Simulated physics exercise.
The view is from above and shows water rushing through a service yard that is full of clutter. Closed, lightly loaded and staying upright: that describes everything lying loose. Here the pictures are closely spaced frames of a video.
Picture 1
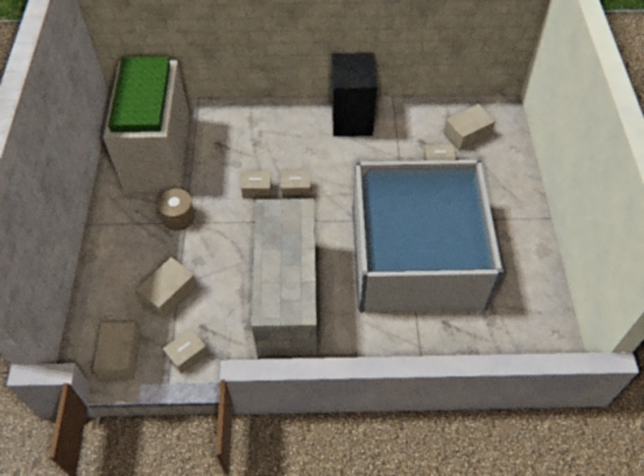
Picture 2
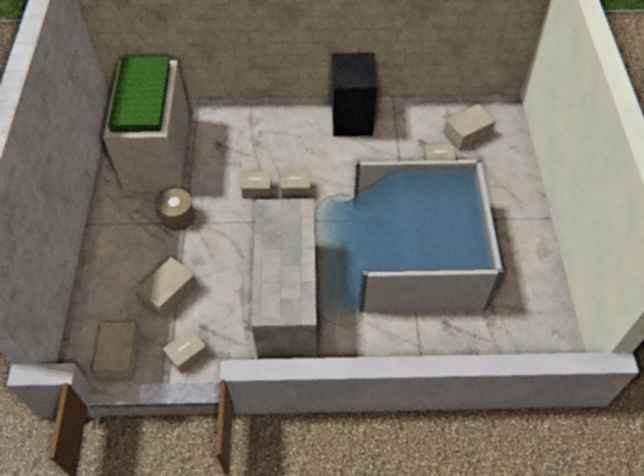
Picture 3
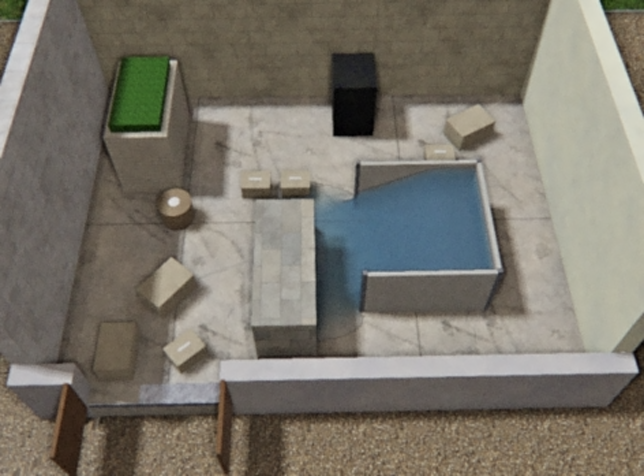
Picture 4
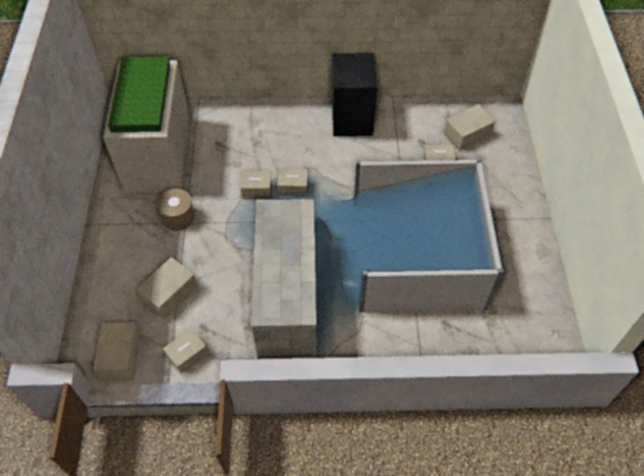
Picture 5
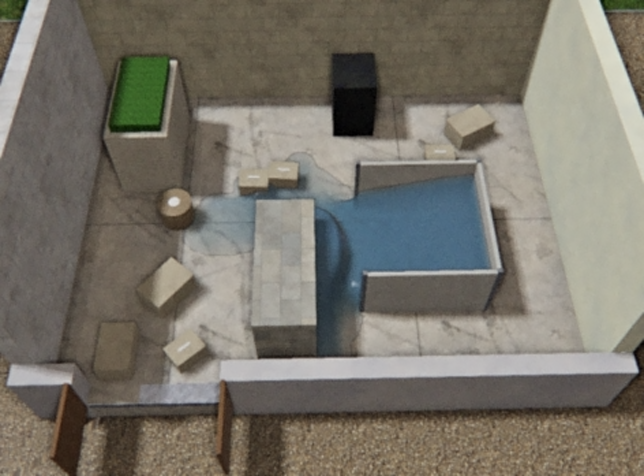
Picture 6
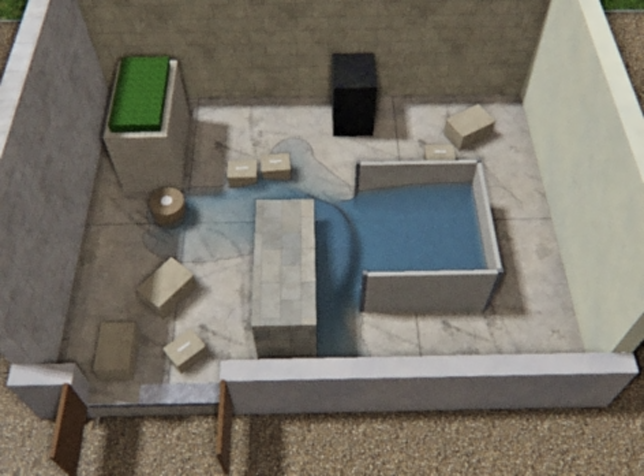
To begin with, blue water sits in a square walled tank on the right of a yard scattered with pale boxes. The tank's left side opens and water pours out against a long grey block, then spreads around its far end, nudging two small boxes leftward and reaching a round drum, which shifts slightly.
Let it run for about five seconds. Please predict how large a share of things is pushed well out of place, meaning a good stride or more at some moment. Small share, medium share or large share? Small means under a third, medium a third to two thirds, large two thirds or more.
A large share.
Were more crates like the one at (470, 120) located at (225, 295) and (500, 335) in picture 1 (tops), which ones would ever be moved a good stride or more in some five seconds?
Item by item: Remains in place; driven off.
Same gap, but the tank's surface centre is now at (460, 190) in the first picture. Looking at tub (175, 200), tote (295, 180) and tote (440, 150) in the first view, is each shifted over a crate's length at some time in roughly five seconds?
Taking them in order, went past that, went past that, fell short.
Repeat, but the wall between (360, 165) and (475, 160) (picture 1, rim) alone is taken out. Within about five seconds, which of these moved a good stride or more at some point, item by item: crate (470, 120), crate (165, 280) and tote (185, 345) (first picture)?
Object by object: Displaced that much, less than that, less than that.
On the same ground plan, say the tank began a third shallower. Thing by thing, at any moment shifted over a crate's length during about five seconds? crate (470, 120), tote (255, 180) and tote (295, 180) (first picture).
Note, in sequence: Within that / past that mark / past that mark.
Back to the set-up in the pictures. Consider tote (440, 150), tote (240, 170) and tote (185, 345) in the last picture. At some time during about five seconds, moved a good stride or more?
Working through them in turn, I get never that far off, shoved clear, then shoved clear.
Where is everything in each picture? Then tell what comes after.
A tote at (295, 179), on the bottom; a tote at (255, 179) rests on the ground; 0 of 8 have shifted, in the first frame.
A tote at (295, 179), on the bottom; a tote at (255, 179), on the bottom; 0 of 8 have shifted, in the second frame.
A tote at (295, 179), on the bottom; a tote at (255, 179) rests on the ground; 0 of 8 have shifted, in the third frame.
A tote at (293, 177) rests on the ground, close to its start; a tote at (255, 179), on the bottom; 1 of 8 have shifted, in the fourth frame.
A tote at (283, 170) rests on the ground, close to its start; a tote at (254, 178), on the bottom, close to its start; 1 of 8 have shifted, in the fifth frame.
A tote at (275, 162) rests on the ground, a stride from its start; a tote at (242, 169), on the bottom, close to its start; 3 of 8 have shifted, in the sixth frame.
A moment on, 3 of 8 are well off their spots; 1 afloat.
Next, 4 of 8 are well off their spots; 3 afloat.
Later, 5 of 8 are well off their spots; 6 afloat.
In the end, 6 of 8 are well off their spots, and 6 have been at some point; 8 afloat.
